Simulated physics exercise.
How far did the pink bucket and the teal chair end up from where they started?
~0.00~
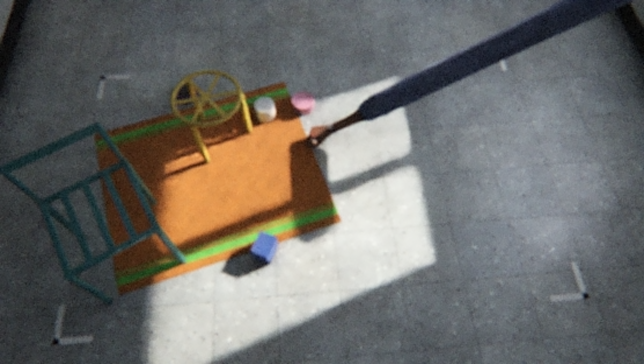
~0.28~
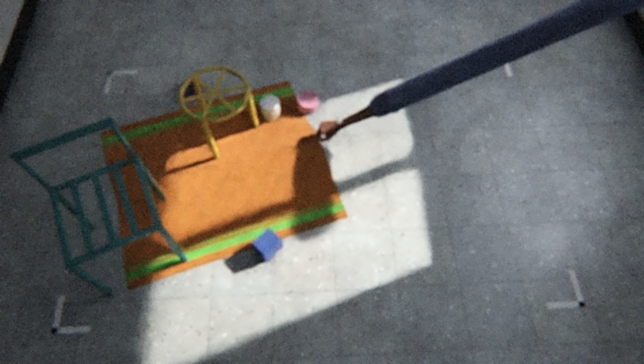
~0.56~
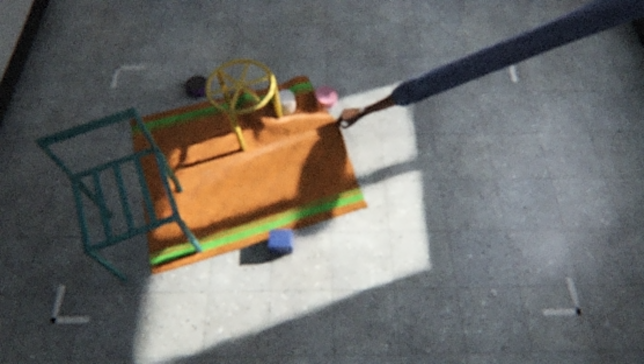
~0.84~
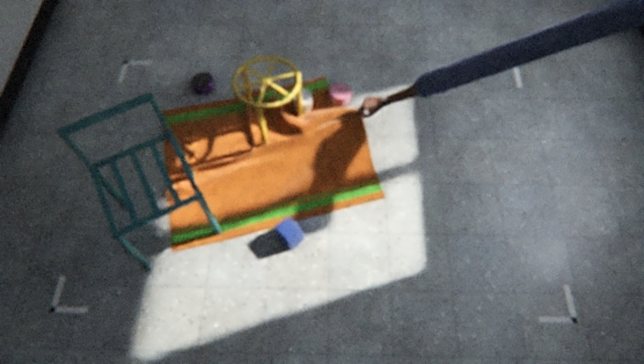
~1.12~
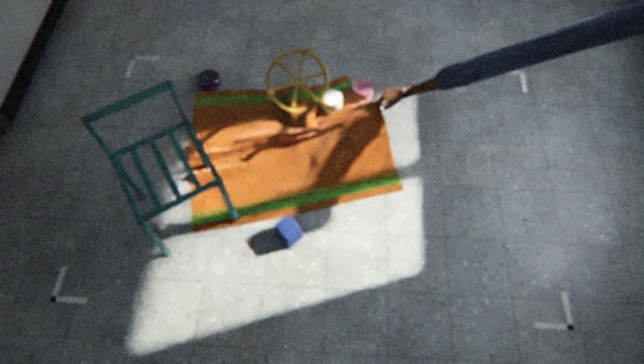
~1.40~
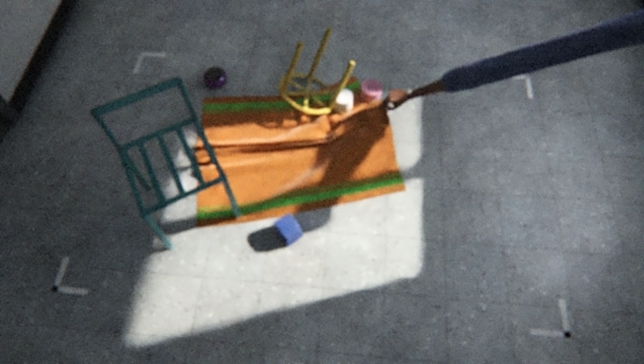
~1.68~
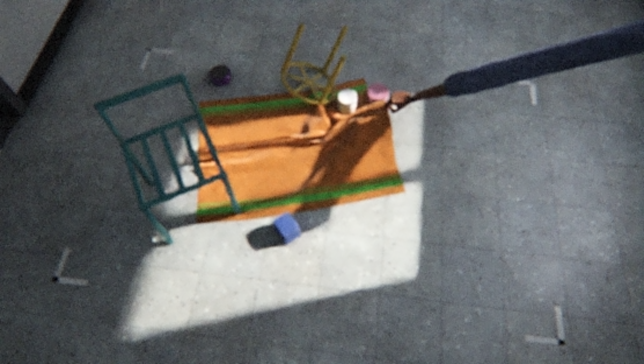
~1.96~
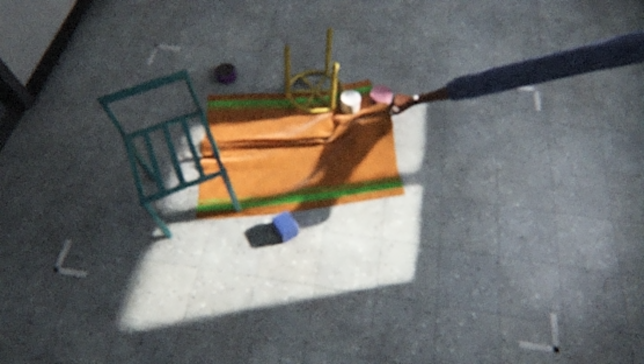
Both ended up a moderate distance to the right of where they began, having shifted along with the mat.
On a grey hallway floor, a dark-sleeved arm pulled an orange play mat to the right, carrying the teal chair, white pot and pink bucket along while the yellow stool tipped over, and the rumpled mat came to rest with the purple pot left behind.
